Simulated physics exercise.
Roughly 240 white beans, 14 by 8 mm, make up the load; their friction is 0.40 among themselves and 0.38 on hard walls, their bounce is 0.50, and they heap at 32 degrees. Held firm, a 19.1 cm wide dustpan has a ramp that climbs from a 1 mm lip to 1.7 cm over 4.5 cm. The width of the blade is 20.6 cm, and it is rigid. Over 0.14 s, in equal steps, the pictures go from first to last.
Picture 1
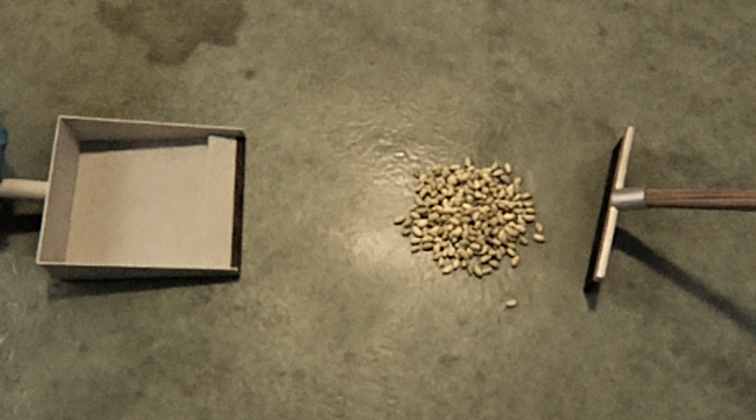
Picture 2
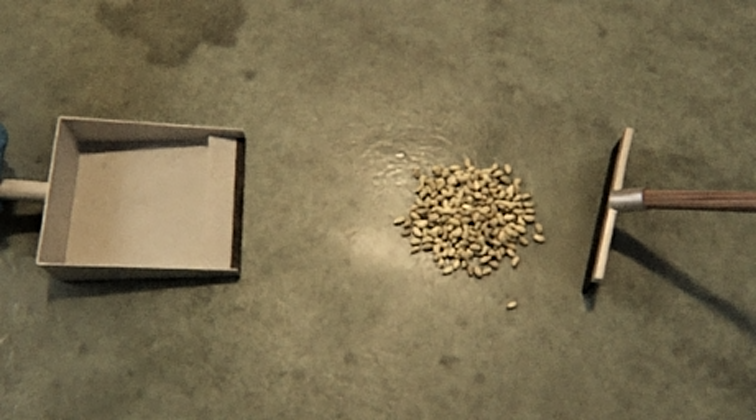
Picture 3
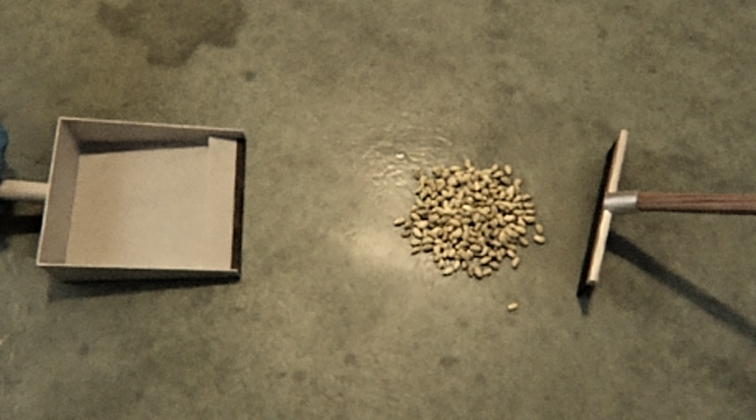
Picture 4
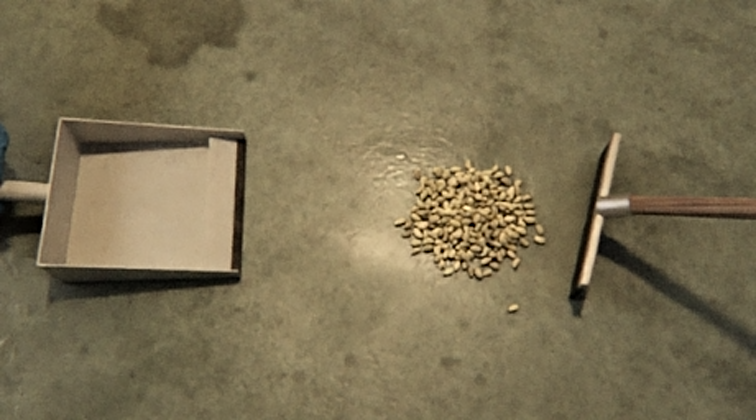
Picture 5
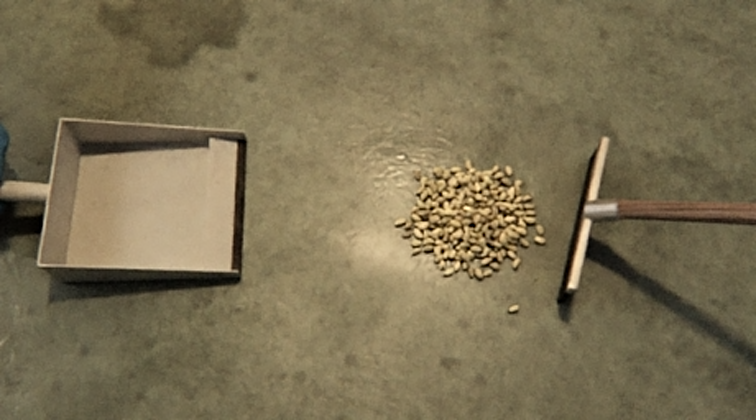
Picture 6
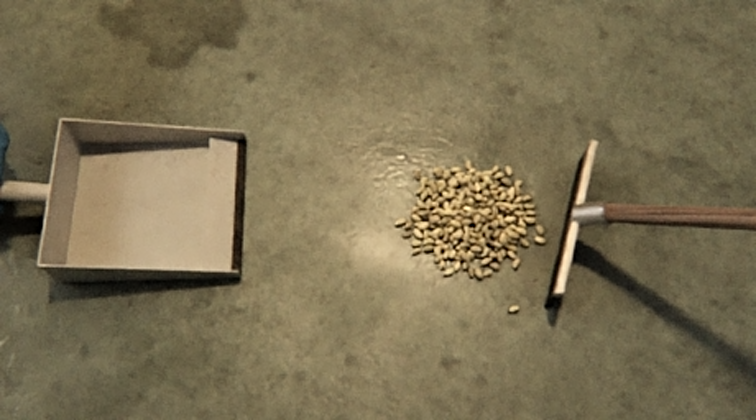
Wooden-handled blade sliding slowly left across a grey floor, nearing a still heap of pale beans, with a dustpan at left.
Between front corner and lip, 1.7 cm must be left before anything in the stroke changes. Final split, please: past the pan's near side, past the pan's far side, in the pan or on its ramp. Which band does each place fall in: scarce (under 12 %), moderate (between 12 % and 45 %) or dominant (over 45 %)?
Past the pan's near side: Moderate; past the pan's far side: Scarce; in the pan or on its ramp: Scarce.
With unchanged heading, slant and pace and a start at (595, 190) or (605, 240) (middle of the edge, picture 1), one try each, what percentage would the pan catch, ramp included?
The two tries give about 0 % and about 0 %.
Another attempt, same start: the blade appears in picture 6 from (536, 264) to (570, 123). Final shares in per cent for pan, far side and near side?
You'd see pan at 20, far at 35 and near at 10.
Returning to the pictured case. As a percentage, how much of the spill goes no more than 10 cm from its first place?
40 %.
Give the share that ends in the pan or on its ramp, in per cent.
Roughly 0 percent.
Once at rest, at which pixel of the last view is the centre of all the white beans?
Close to pixel (333, 207).
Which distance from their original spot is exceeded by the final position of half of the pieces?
Median: Approx. 18 cm.
Then, 0.30 s after the last picture, middle of the blade 24 cm from the lip; 0 % over the lip, far side 0 %, near side 10 %.
Then, 0.50 s after the last picture, middle of the blade 12 cm from the lip; 0 % over the lip, far side 0 %, near side 15 %.
Then, 0.82 s after the last picture, middle of the blade 5 cm from the lip; 0 % over the lip, far side 0 %, near side 20 %.
In the end, near side 20 %, far side 5 %, pan 0 %, in front of the lip or behind the blade 80 %.
